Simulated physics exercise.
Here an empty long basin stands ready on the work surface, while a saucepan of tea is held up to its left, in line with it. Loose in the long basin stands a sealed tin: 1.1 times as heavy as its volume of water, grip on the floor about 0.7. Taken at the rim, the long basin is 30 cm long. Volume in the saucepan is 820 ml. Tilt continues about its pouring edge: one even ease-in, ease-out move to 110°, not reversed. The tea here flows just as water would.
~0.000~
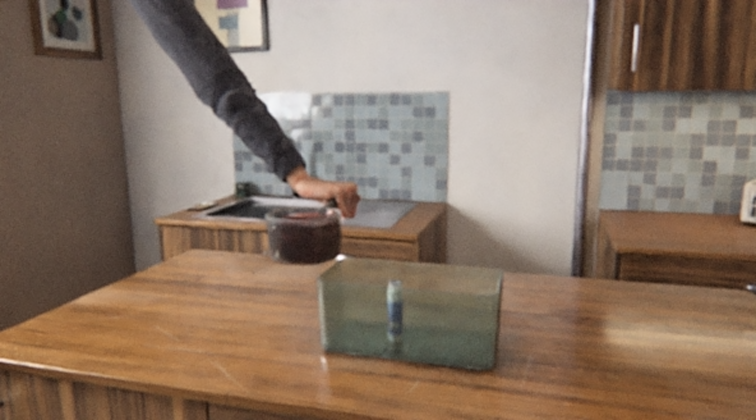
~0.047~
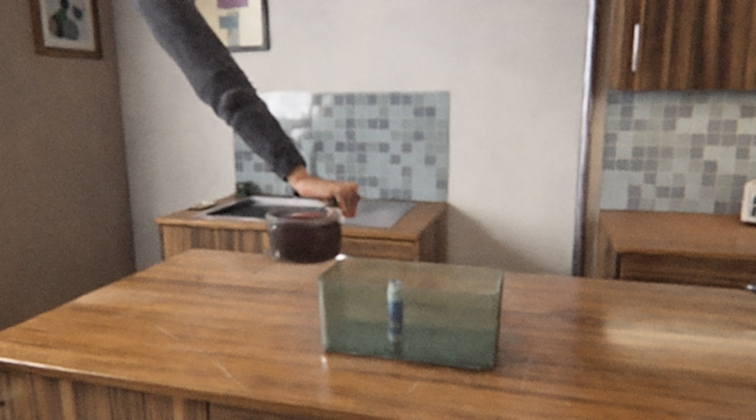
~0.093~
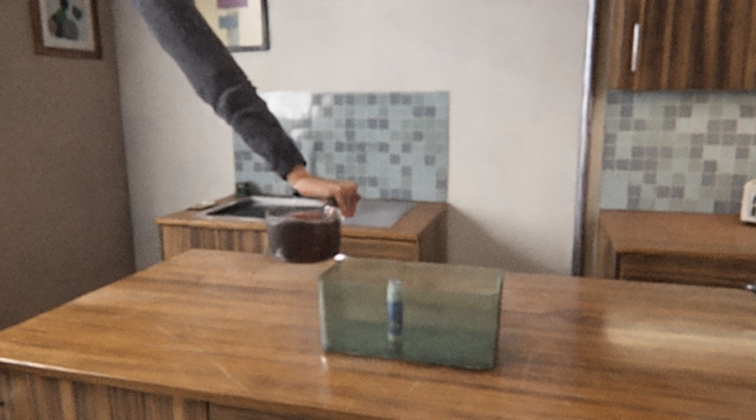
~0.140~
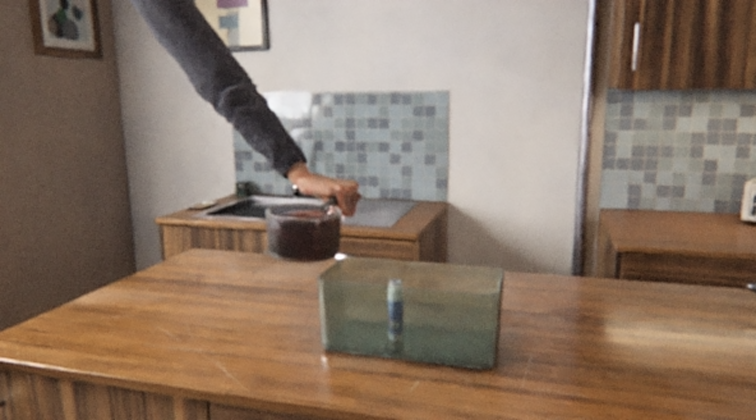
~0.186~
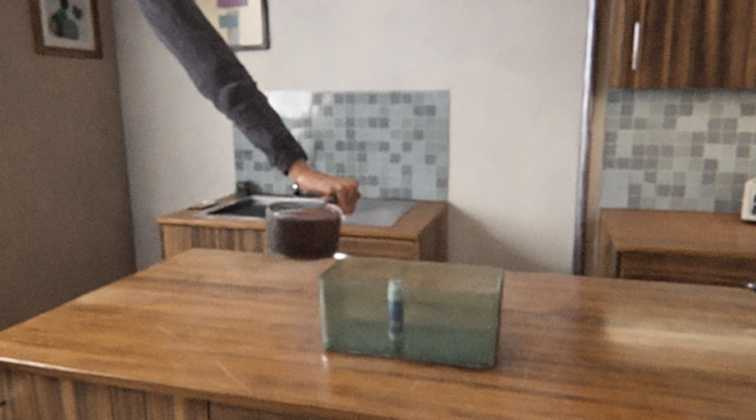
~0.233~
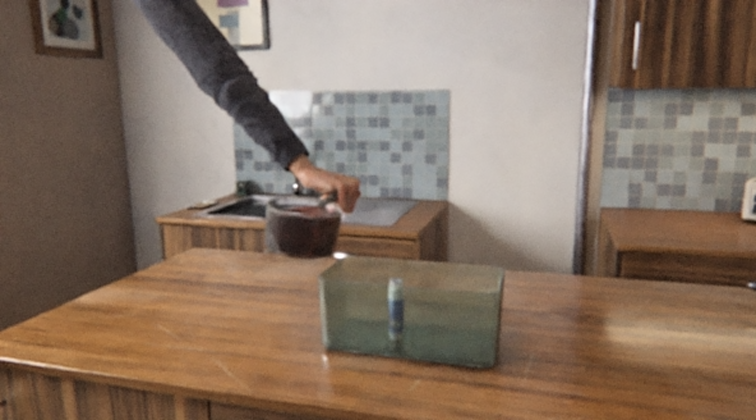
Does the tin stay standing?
It tips over.
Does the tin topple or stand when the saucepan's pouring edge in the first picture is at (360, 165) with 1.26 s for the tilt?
Result: Tin upright.
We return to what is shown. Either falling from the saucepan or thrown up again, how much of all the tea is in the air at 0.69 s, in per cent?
I'd put it at about 26 percent.
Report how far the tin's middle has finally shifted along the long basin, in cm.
In the end the tin's centre has shifted about 7.5 centimetres.
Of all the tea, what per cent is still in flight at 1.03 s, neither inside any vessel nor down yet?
14 per cent or so.
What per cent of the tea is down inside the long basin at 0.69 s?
Around 10 percent.
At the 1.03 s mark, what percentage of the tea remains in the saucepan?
About 12 % is still there.
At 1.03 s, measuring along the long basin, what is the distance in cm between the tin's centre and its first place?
Measured centre to centre, about 0 cm.
After 0.69 s the tilt is 63° and 65 per cent is still to pour; the tin stands where it began.
After 1.03 s the tilt is 101° and 11 per cent is still to pour; the tin stands where it began.
After 1.38 s the tilt is 110° and 0 per cent is still to pour; the tin lies on its side.
After 1.76 s the tilt is 110° and 0 per cent is still to pour; the tin lies on its side.
In the end the tin lies on its side.
